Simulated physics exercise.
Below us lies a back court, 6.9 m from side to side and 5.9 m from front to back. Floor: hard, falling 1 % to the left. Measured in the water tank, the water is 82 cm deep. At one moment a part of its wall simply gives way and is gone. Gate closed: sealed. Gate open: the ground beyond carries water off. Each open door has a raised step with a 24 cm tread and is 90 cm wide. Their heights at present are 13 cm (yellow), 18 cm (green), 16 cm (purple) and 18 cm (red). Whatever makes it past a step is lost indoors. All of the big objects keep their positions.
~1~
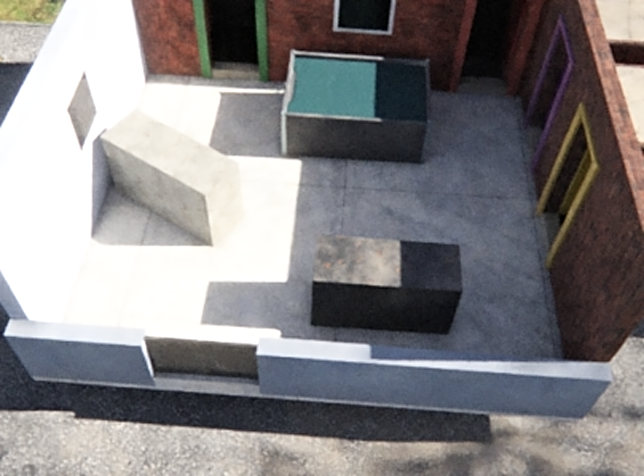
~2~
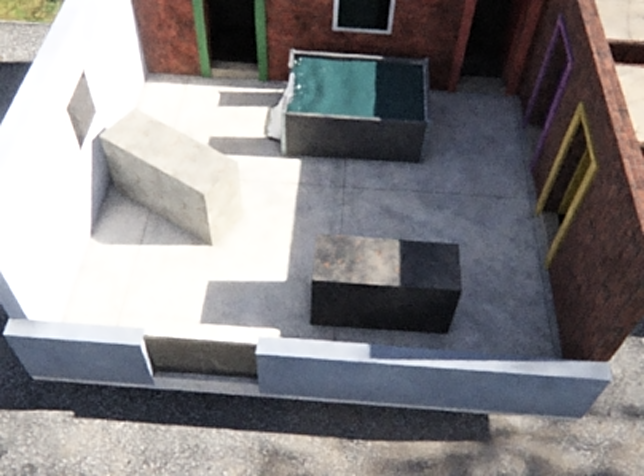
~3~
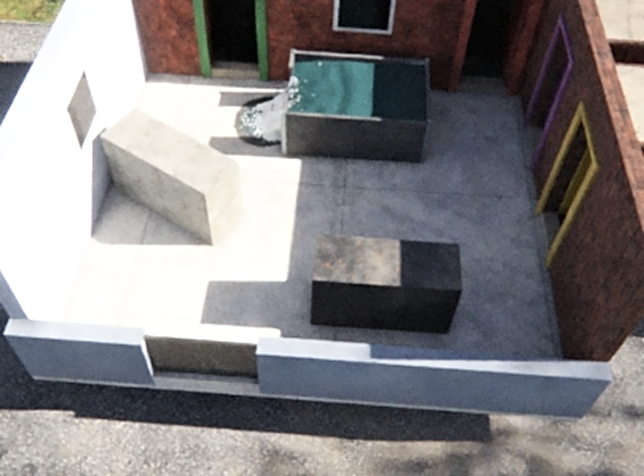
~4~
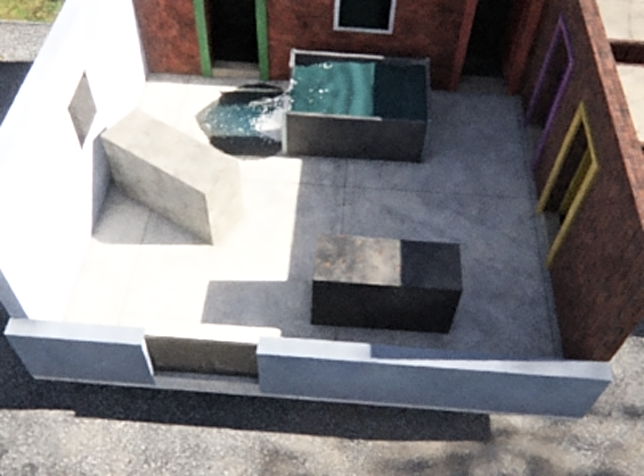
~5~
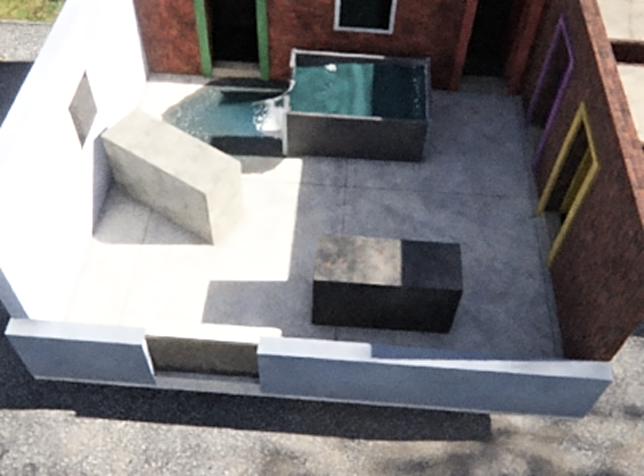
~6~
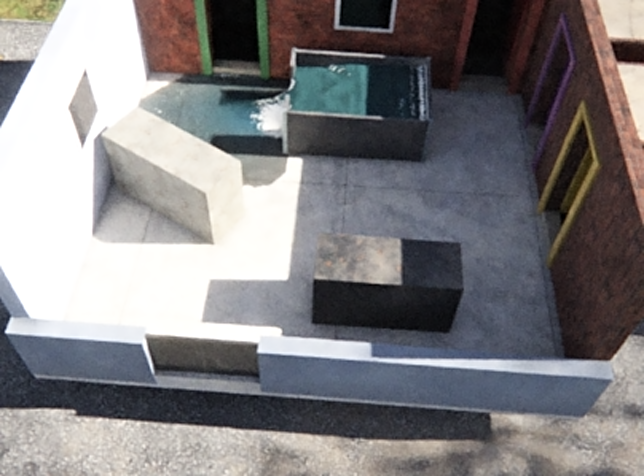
In a sunlit back court walled in brick and white, a tank of still green water stands near the far wall. Its left side gives way and water pours out, foaming across the floor to the left, then spreads behind the slanted grey block as the tank's level drops slightly.
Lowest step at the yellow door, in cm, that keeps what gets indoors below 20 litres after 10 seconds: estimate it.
My estimate is 6.5 cm.
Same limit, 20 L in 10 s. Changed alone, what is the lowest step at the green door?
Green: 18 cm.
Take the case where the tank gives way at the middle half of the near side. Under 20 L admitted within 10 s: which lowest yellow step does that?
A height of around 12.5 cm.
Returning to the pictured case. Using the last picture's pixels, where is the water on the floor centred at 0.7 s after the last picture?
(301, 124) or so.
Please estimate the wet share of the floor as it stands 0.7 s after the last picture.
Roughly 20 percent of the floor is wet.
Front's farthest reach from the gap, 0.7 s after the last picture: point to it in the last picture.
Look about (102, 209) in the last picture.
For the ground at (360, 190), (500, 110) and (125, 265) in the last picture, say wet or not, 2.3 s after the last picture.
In order: Untouched, untouched, soaked.
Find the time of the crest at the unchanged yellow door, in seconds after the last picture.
Some 6.0 s, more or less.
Then, 0.7 s after the last picture water covers 20 % of the floor, deepest (50 cm) near (148, 76); it has not reached the yellow door.
Then, 2.3 s after the last picture water covers 35 % of the floor, deepest (37 cm) near (119, 159); it has not reached the yellow door.
Then, 9.3 s after the last picture water covers 95 % of the floor, deepest (16 cm) near (117, 167); 8 cm at the yellow door, 0 litres in over its 13 cm step.
At the yellow door as built, the water peaked near 11 cm, 6.1 s after the last picture.
Run again over the same 10 s with other heights there, 32 litres in over 5.5 cm, 11 litres over 7.5 cm. The limit of 20 litres is kept from about 6.5 cm up.
